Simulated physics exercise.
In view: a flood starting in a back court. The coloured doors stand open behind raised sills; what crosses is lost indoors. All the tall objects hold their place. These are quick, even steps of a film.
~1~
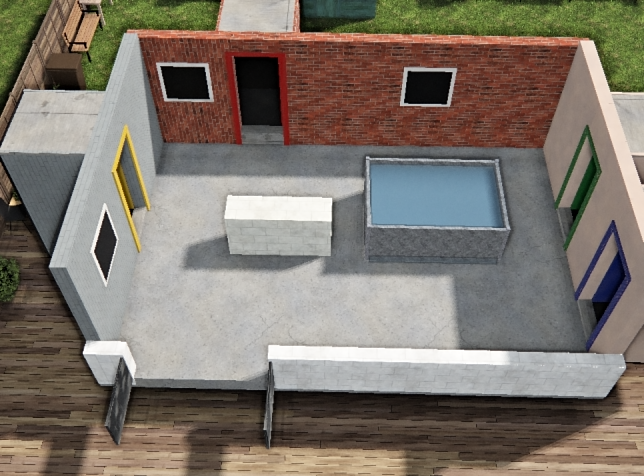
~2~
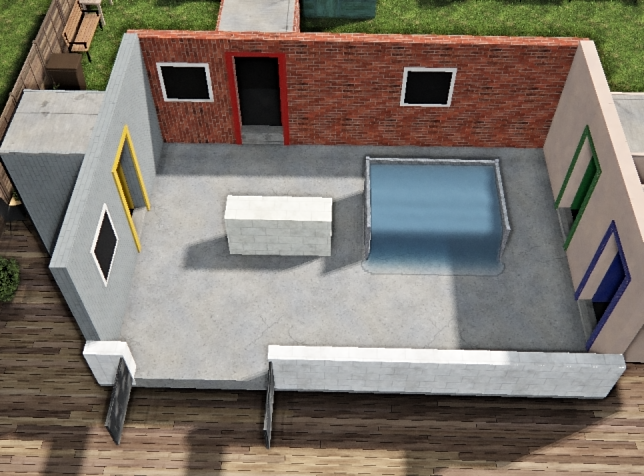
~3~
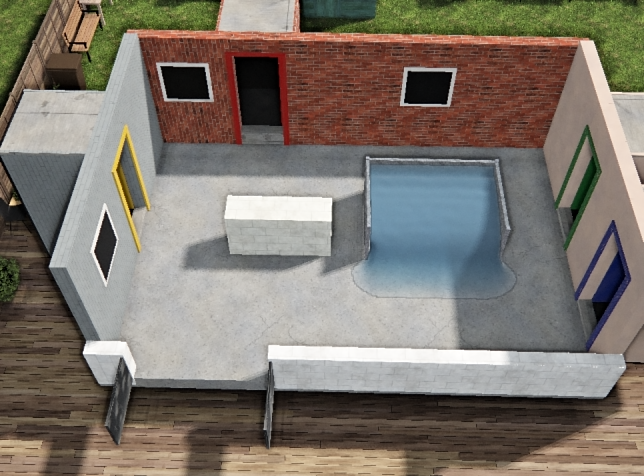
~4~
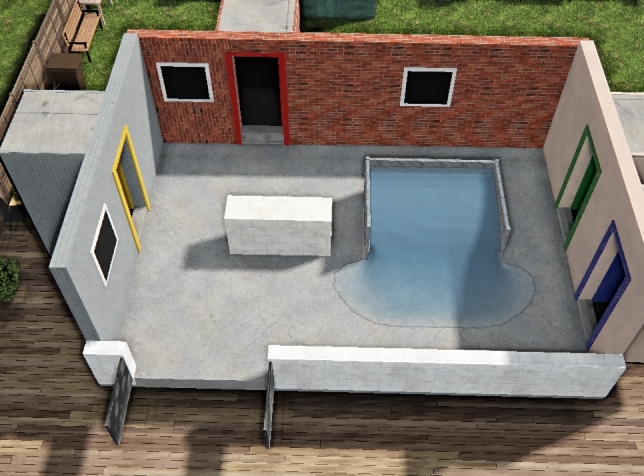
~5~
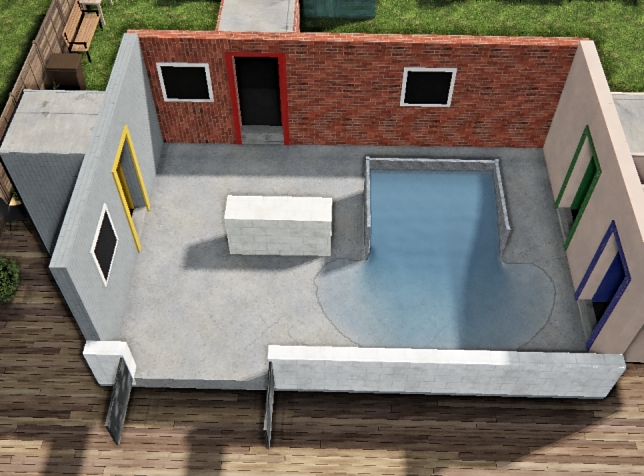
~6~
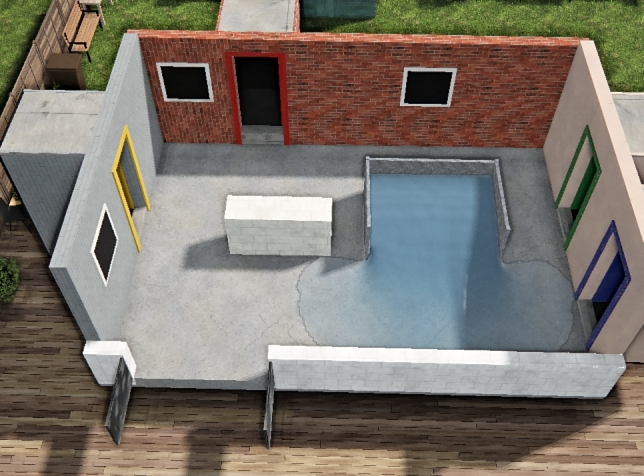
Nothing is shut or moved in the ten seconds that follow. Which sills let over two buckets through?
The green door admits no more than that; the yellow door admits no more than that; the red door admits no more than that; the blue door lets in a lot.
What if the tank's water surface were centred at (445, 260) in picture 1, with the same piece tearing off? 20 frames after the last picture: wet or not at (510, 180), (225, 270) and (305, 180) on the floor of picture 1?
In turn: Covered, under water, clear.
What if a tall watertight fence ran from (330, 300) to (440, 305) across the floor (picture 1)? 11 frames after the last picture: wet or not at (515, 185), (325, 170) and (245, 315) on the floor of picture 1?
One after the other: Not flooded, no water, under water.
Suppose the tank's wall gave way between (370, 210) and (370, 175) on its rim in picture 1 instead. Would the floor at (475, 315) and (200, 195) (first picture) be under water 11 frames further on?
As listed: No water, awash.
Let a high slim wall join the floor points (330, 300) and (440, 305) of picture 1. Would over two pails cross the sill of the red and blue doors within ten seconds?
Then: Red door is under, blue door passes that mark.
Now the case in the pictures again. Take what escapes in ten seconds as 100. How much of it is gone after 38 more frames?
About 65 per cent.
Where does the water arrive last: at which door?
That is the red one.
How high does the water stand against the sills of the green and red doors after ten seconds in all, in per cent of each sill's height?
In turn 50 and 30 per cent.
A moment on, water covers 30 % of the floor; the green door not reached, the yellow door not reached, the red door not reached, the blue door wet at the sill, nothing in.
Next, water covers 40 % of the floor; the green door not reached, the yellow door not reached, the red door not reached, the blue door over two buckets in.
Then, water covers 65 % of the floor; the green door wet at the sill, nothing in, the yellow door wet at the sill, nothing in, the red door not reached, the blue door far over two buckets in.
Later, water covers 90 % of the floor; the green door wet at the sill, nothing in, the yellow door under two buckets in, the red door wet at the sill, nothing in, the blue door far over two buckets in.
In the end, water covers 95 % of the floor; the green door wet at the sill, nothing in, the yellow door under two buckets in, the red door wet at the sill, nothing in, the blue door far over two buckets in.
